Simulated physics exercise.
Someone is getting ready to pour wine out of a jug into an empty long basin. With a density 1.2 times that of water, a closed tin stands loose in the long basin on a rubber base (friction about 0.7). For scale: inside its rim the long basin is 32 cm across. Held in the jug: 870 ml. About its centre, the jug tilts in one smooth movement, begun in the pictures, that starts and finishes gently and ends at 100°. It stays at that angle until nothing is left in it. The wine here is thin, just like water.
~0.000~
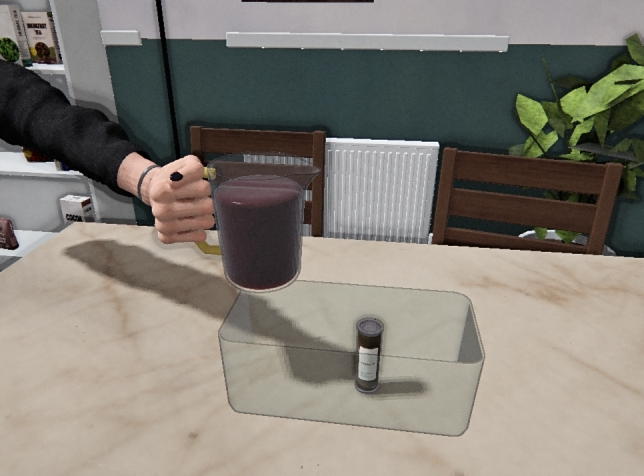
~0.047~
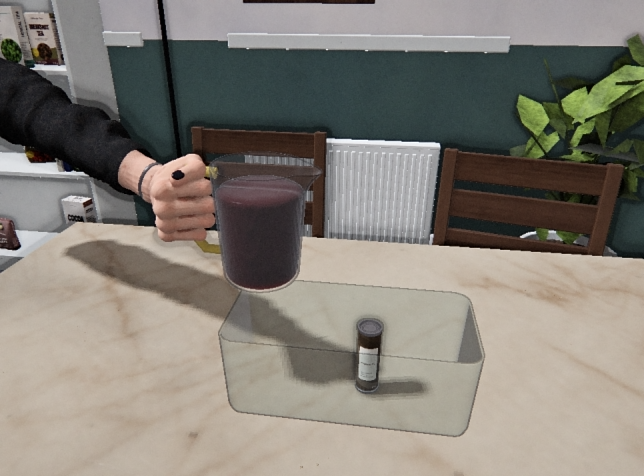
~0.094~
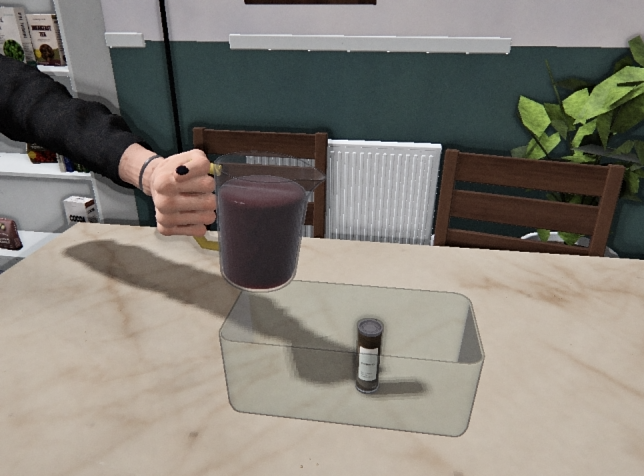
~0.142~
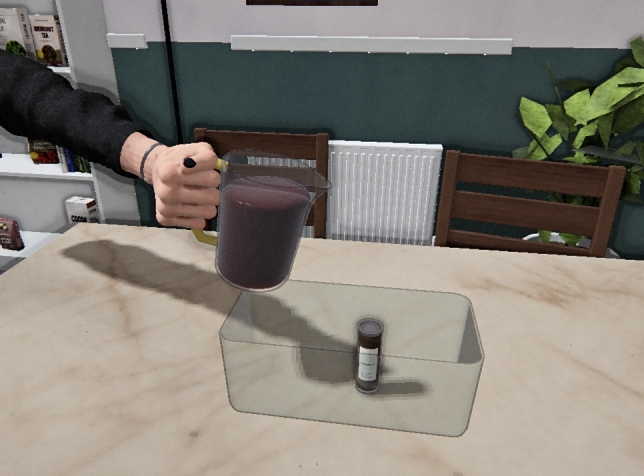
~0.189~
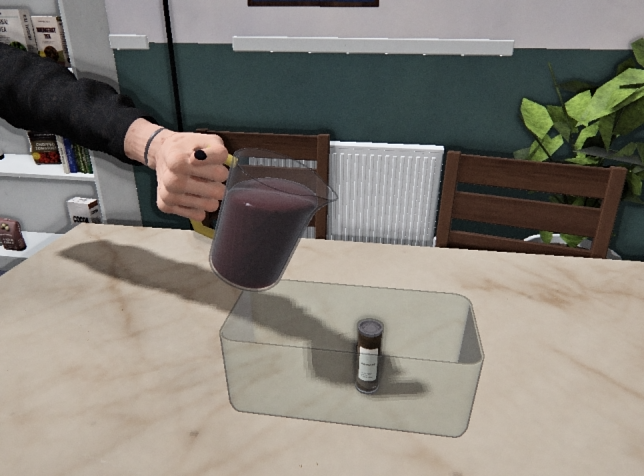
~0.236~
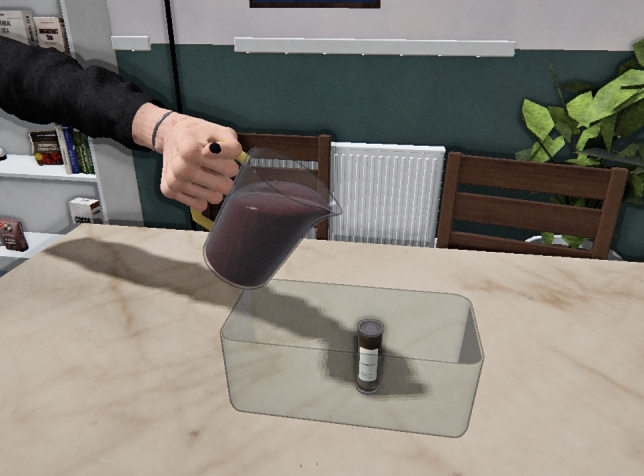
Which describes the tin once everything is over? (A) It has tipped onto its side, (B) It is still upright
The answer is A.
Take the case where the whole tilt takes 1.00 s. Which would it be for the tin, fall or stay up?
With that tilt, the tin tips.
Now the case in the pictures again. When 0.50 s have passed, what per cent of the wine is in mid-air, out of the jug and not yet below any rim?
Near 20 per cent of it all.
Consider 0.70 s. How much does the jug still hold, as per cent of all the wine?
About 26 percent.
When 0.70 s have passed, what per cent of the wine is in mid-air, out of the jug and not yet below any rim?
16 per cent, roughly.
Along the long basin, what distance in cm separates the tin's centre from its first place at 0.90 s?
About 8 cm.
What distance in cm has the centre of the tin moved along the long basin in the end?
In the end the tin's centre has shifted about 7.5 centimetres.
Then, 0.50 s in, the tilt is 91° and 68 per cent is still to pour; the tin stands where it began.
Then, 0.70 s in, the tilt is 100° and 26 per cent is still to pour; the tin stands where it began.
Then, 0.90 s in, the tilt is 100° and 7 per cent is still to pour; the tin lies on its side.
Then, 1.12 s in, the tilt is 100° and 1 per cent is still to pour; the tin lies on its side.
Finally, the tin lies on its side.
